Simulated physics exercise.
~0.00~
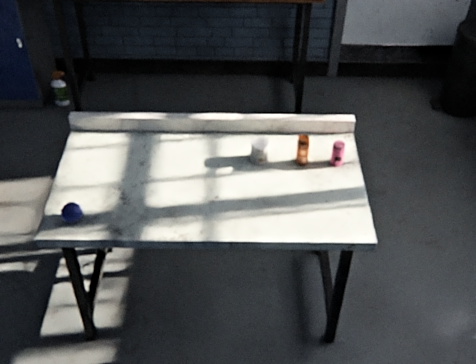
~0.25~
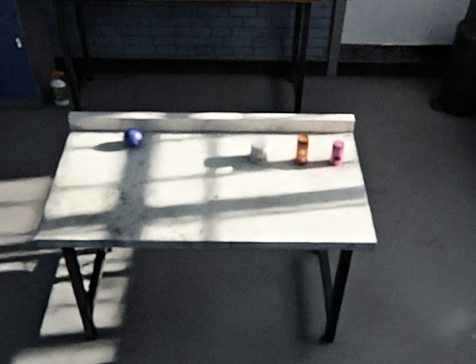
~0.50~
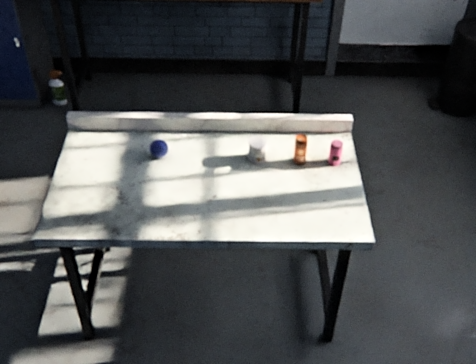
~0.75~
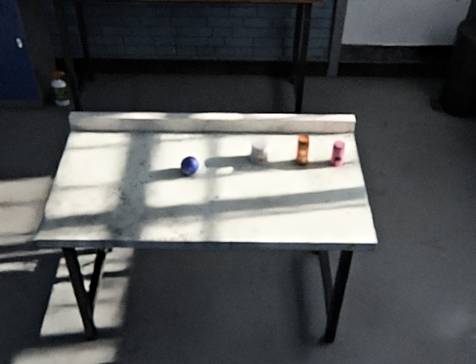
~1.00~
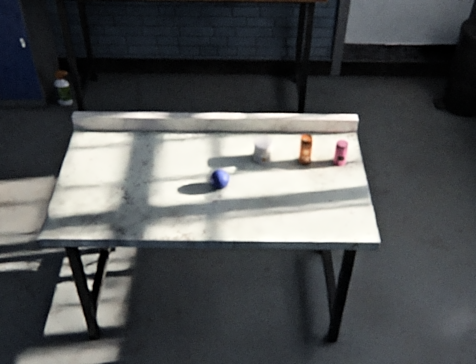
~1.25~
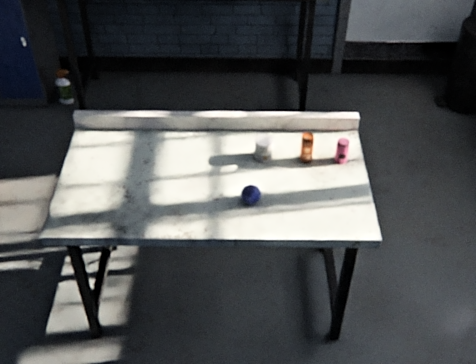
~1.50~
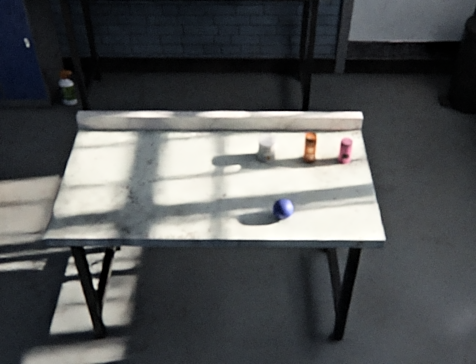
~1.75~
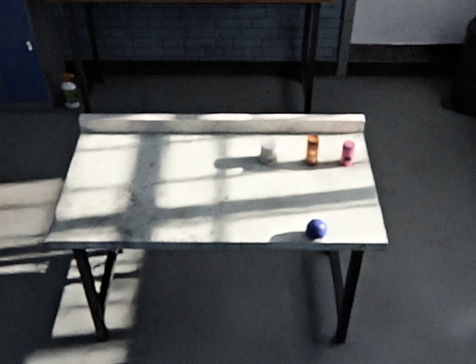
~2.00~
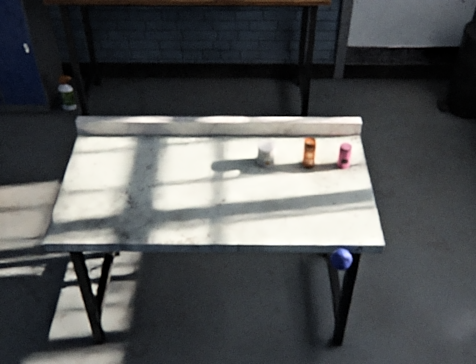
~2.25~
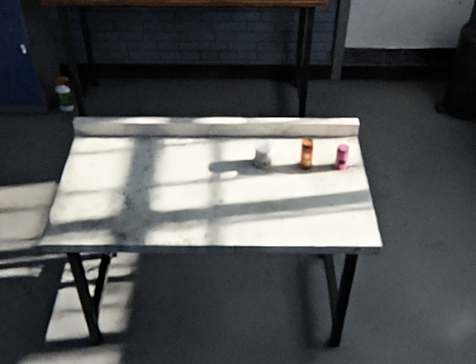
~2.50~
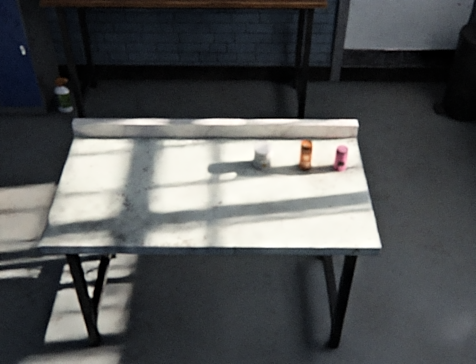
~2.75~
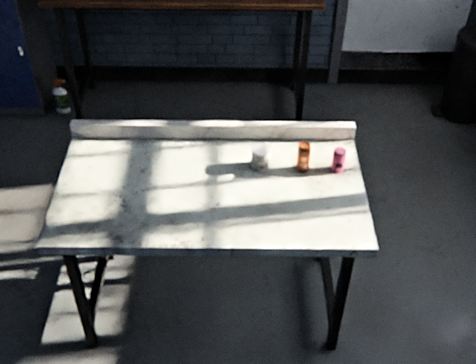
A blue ball rolls across a pale tabletop in a dim room with a brick wall behind, seen from above and in front by a slightly swaying camera. A raised strip runs along the far edge, and a whitish tin, an orange can and a pink shaker stand in a row towards the right. From the near left, the ball travels up to the strip, then turns back and rolls diagonally right and towards the viewer, passing in front of the three objects. It drops off the near edge at the right and disappears, leaving all three standing in place.
